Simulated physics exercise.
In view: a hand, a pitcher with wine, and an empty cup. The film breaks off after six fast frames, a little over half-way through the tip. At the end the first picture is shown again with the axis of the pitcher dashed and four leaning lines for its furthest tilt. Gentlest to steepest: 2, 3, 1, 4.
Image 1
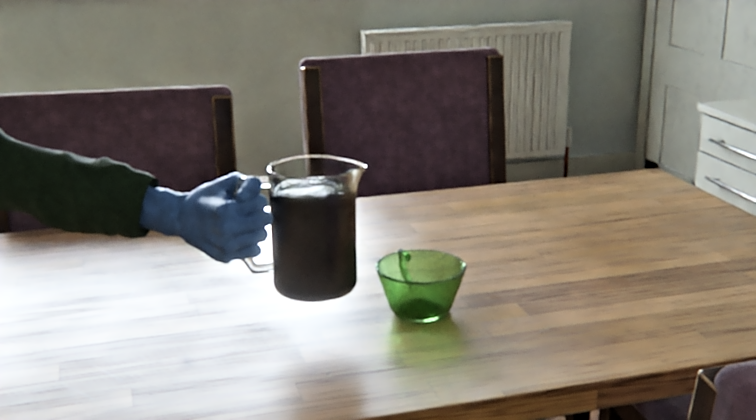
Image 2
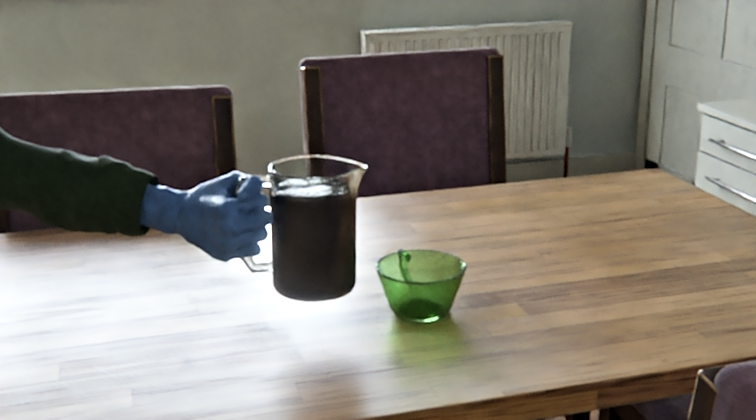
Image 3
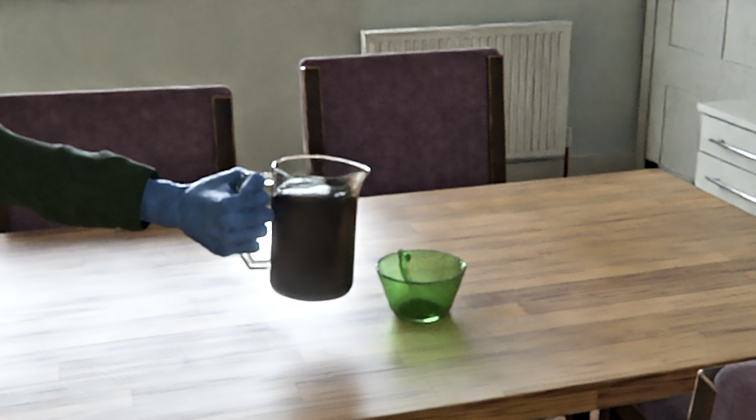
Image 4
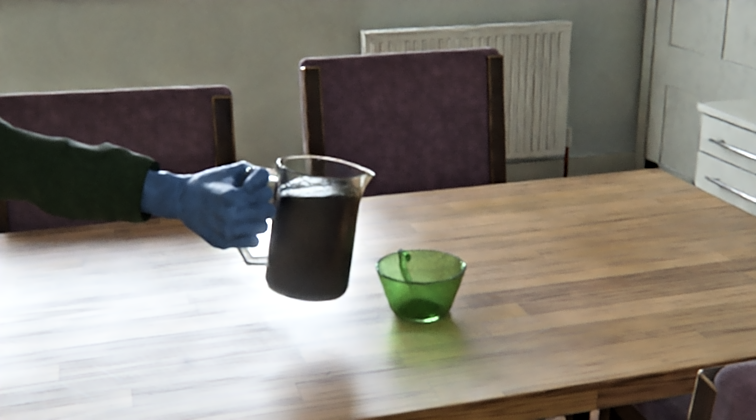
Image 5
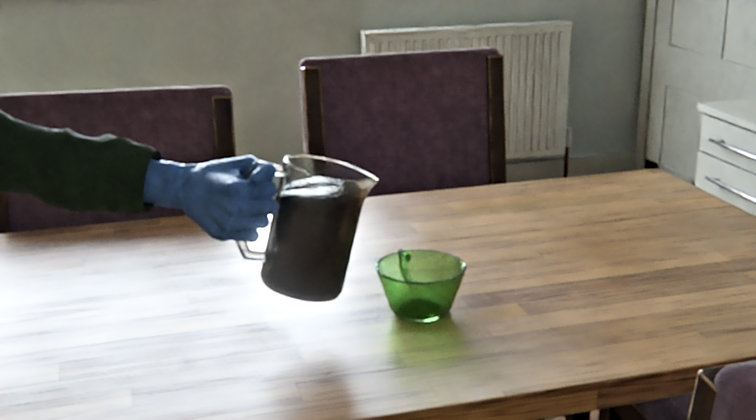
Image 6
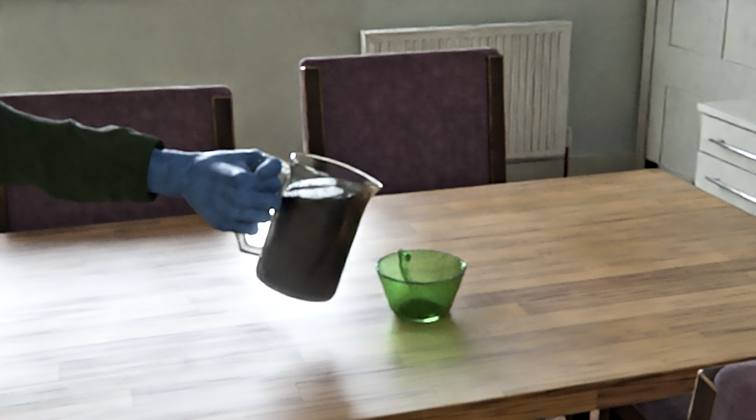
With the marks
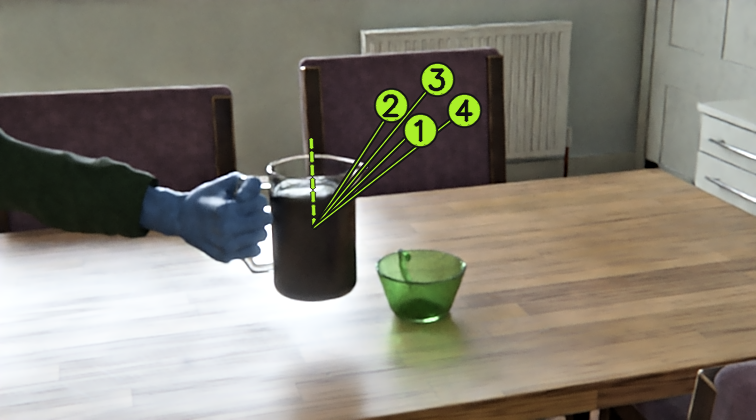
A glass pitcher of very dark liquid is held above a wooden dining table, seen from slightly above by a camera that stays still. A blue hand in a dark green sleeve grips its handle from the left, with a green cup to the right and purple chairs, a white radiator and white drawers beyond. The pitcher starts upright, then slowly leans rightward, its liquid staying inside.
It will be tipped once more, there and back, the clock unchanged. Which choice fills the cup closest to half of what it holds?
4 is best.
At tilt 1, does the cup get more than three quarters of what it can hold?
No.
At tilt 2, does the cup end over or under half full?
Under.
On the marked copy, 1 at (404, 139); 2 at (383, 121); 3 at (425, 92); 4 at (450, 120).
With 1, the cup ends with about 34 % of what it can hold.
With 2, the cup ends with about 11 % of what it can hold.
With 3, the cup ends with about 21 % of what it can hold.
With 4, the cup ends with about 53 % of what it can hold.
